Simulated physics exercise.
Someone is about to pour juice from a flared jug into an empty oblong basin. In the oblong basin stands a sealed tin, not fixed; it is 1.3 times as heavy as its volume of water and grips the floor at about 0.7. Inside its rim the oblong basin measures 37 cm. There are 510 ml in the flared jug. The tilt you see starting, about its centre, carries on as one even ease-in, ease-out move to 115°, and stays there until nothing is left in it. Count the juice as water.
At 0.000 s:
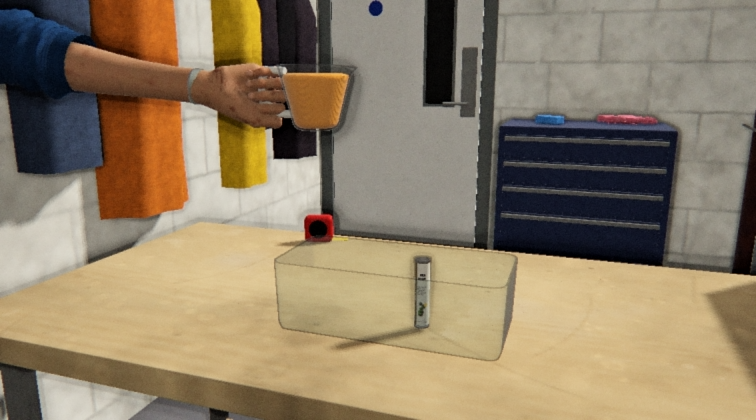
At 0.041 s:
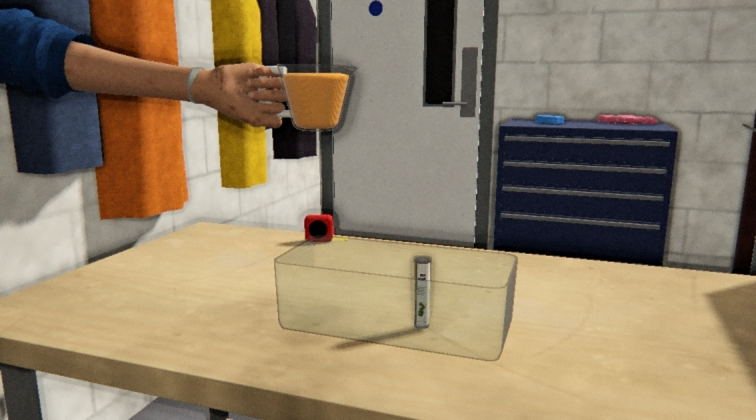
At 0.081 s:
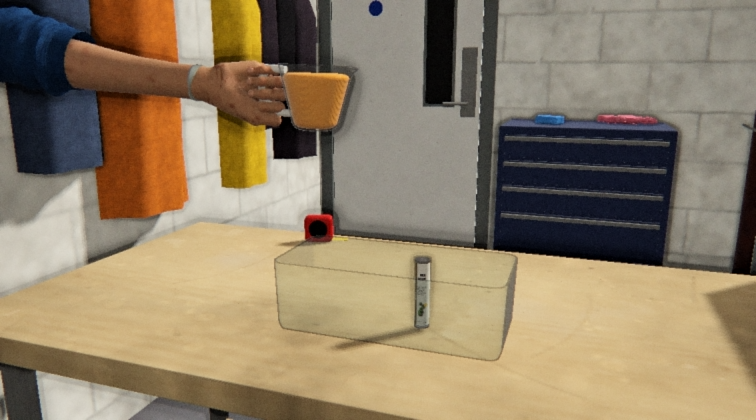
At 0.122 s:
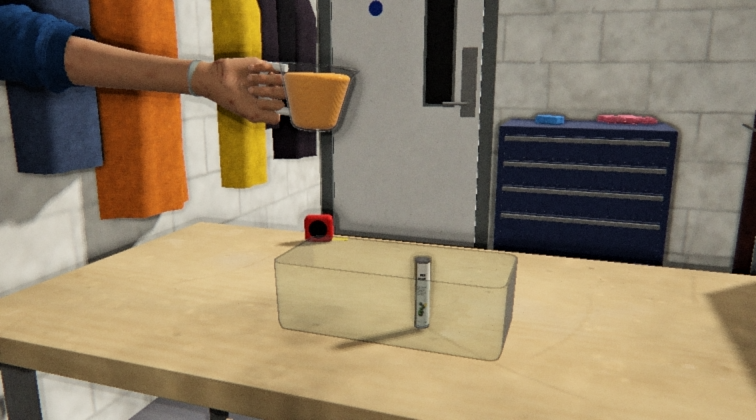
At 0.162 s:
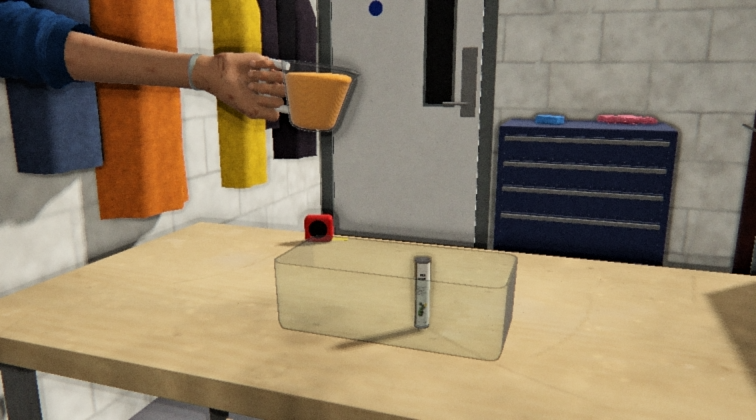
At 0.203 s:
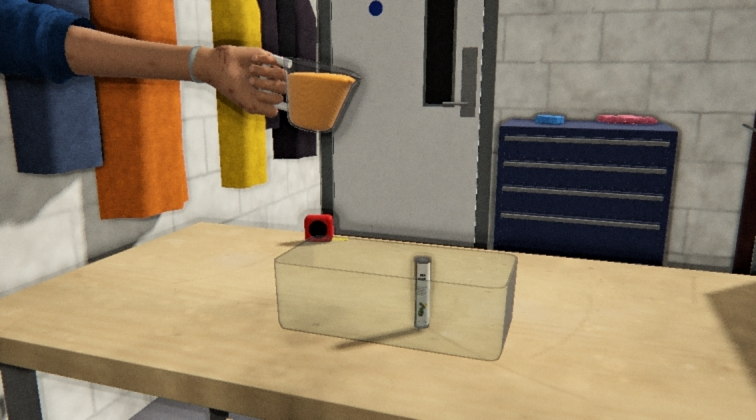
In a workshop, a hand at the left holds an orange flared jug above a wooden table with a clear oblong basin and a small red object, then gradually tilts the jug slightly to the right.
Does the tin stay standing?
It goes over.
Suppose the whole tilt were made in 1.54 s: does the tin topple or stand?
The tin falls.
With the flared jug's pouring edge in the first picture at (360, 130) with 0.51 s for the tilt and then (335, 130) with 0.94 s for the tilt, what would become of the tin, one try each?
First it stays up; then it keeps standing.
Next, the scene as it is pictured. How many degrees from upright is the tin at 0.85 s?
It is at some 10°.
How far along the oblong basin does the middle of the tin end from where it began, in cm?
Some 8.0 cm.
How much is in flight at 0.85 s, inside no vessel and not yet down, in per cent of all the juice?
About 26 per cent.
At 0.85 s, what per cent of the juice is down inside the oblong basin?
Near 72 in a hundred.
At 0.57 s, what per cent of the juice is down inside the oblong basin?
About 5 per cent.
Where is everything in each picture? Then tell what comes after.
In the first frame, it leans 0°; its right rim is at (357, 67); the juice meets the walls at (287, 75) and (348, 76); the oblong basin's rim runs from (295, 248) to (512, 272); the tin's top is at (423, 262).
In the second frame, it leans 1°; its right rim is at (357, 67); the juice meets the walls at (288, 75) and (349, 76).
In the third frame, it leans 2°; its right rim is at (358, 68); the juice meets the walls at (288, 75) and (349, 77).
In the fourth frame, it leans 5°; its right rim is at (359, 71); the juice meets the walls at (290, 74) and (350, 77).
In the fifth frame, it leans 8°; its right rim is at (361, 74); the juice meets the walls at (291, 74) and (351, 78).
In the sixth frame, it leans 13°; its right rim is at (362, 78); the juice meets the walls at (292, 75) and (354, 79).
By 0.57 s the tilt is 77° and 55 per cent is still to pour; the tin stands where it began.
By 0.85 s the tilt is 112° and 3 per cent is still to pour; the tin leans 10°.
By 1.13 s the tilt is 115° and 0 per cent is still to pour; the tin lies on its side.
By 1.44 s the tilt is 115° and 0 per cent is still to pour; the tin lies on its side.
At rest the tin lies on its side.
